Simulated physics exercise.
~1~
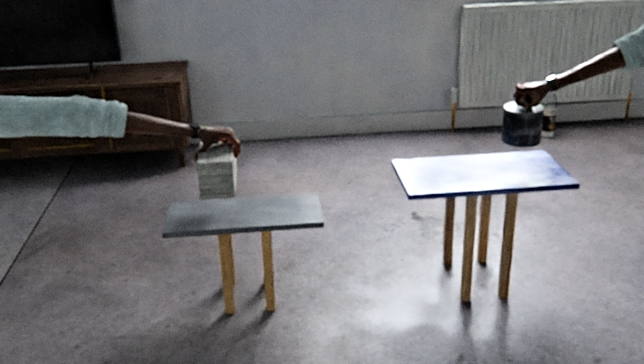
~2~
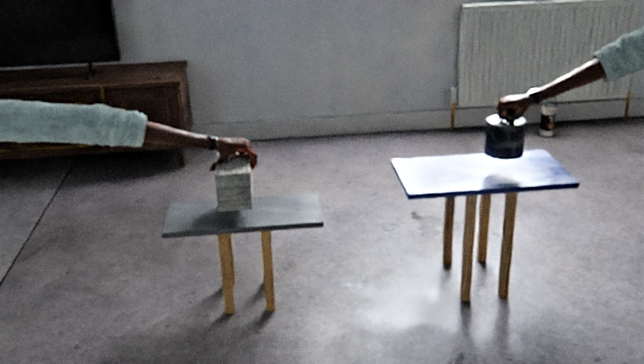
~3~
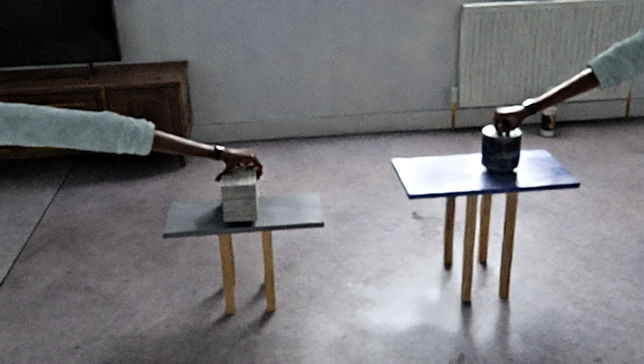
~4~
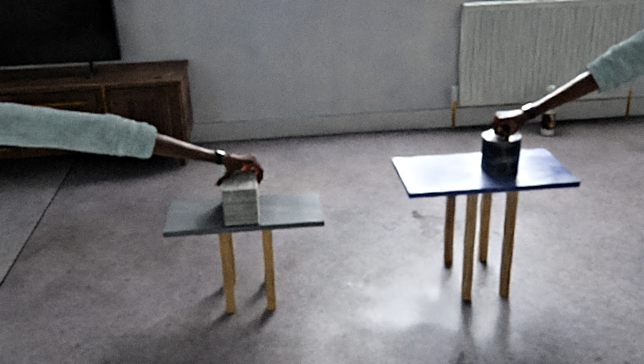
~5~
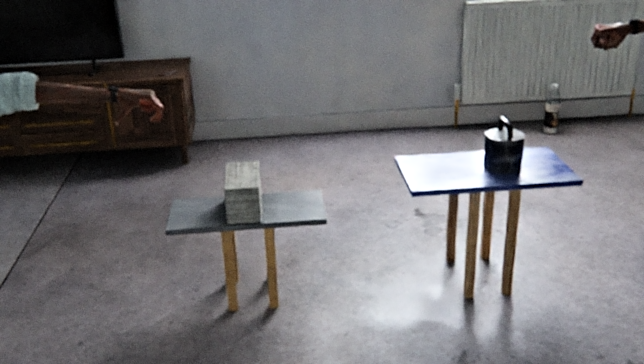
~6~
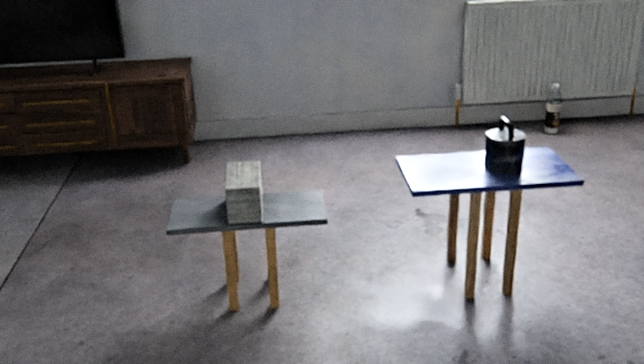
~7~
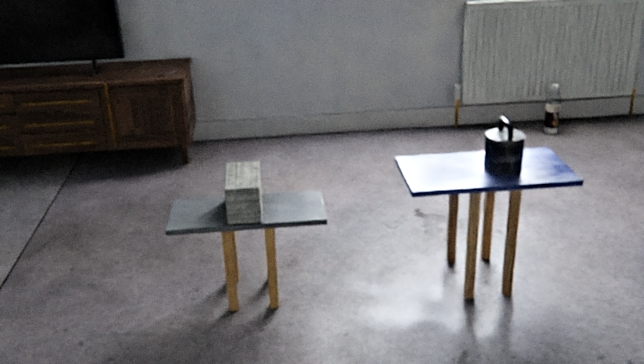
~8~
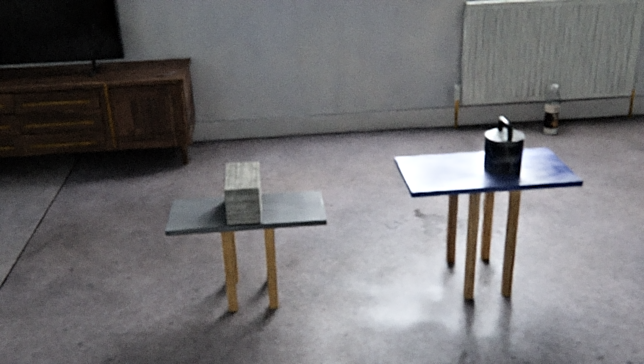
In this clip, two hands lower a pale grey slab onto a grey plant stand at left and a dark cylindrical object with a handle onto a blue trestle at right, then let go and withdraw, leaving both stands upright and steady with the objects resting on top.
